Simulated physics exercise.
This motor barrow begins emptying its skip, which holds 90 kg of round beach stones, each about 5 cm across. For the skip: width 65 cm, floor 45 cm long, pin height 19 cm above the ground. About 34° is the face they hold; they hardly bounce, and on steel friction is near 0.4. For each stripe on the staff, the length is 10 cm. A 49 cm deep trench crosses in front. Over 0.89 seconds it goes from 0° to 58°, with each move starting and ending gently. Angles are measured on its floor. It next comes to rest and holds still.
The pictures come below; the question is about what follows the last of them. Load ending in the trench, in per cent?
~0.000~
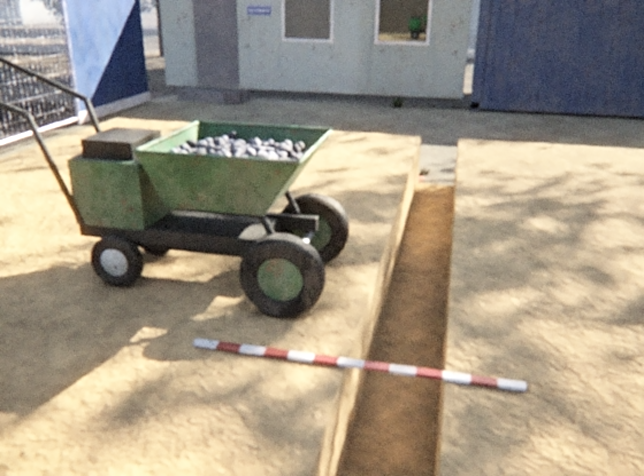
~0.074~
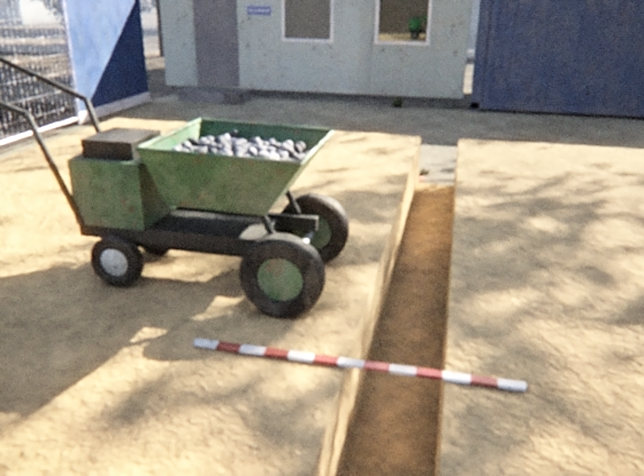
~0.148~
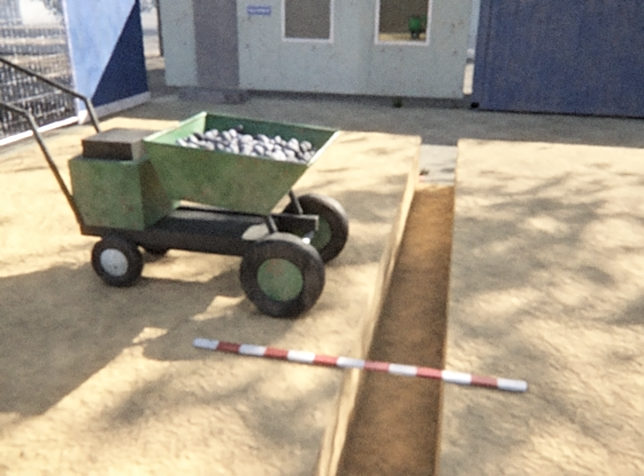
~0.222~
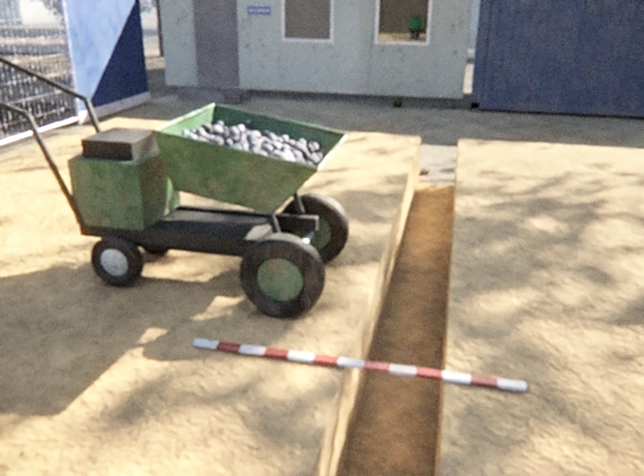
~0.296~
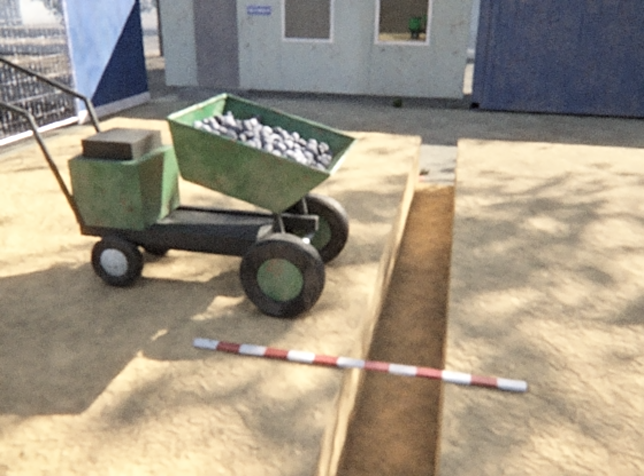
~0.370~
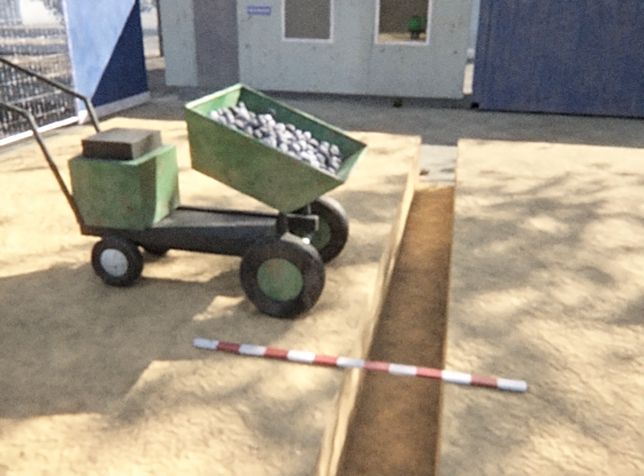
42 per cent.
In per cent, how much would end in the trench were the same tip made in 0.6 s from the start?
That works out at about 30 in a hundred.
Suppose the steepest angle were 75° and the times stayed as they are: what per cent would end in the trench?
Roughly 40% would end there.
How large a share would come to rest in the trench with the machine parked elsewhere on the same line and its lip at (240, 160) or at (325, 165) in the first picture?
Around 65% for the first place and 25% for the second.
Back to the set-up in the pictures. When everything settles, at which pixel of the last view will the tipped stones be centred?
Resting centre: About (432, 381).
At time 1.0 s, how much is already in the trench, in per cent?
About 15 per cent by then.
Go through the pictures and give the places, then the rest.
In the first picture, lip at (298, 163), floor tilted 0°, highest stones at (233, 145).
In the second picture, the skip is at 1°, its lip at (301, 164); the top of the load is at (232, 142); the stones move at 0.2 m/s on average.
In the third picture, the skip is at 4°, its lip at (308, 166); the top of the load is at (226, 138); the stones move at 0.5 m/s on average.
In the fourth picture, the skip is at 9°, its lip at (318, 169); the top of the load is at (221, 130); the stones move at 0.6 m/s on average.
In the fifth picture, lip at (331, 175), floor tilted 15°, highest stones at (229, 123); the stones move at 0.8 m/s on average.
In the sixth picture, the skip is at 22°, its lip at (344, 183); the top of the load is at (237, 113); the stones move at 0.8 m/s on average.
After 0.7 s the floor is at 49°; 100 % in the skip; the foremost stones are at (377, 199).
After 1.0 s the floor is at 58°; 83 % in the skip, 15 % in the trench, 2 % past the trench; the foremost stones are at (466, 284).
After 1.3 s the floor is at 58°; 51 % in the skip, 22 % in the trench, 28 % past the trench; the foremost stones are at (569, 310).
After 3.3 s the floor is at 58°; 30 % in the skip, 42 % in the trench, 29 % past the trench; the foremost stones are past the picture's edge.
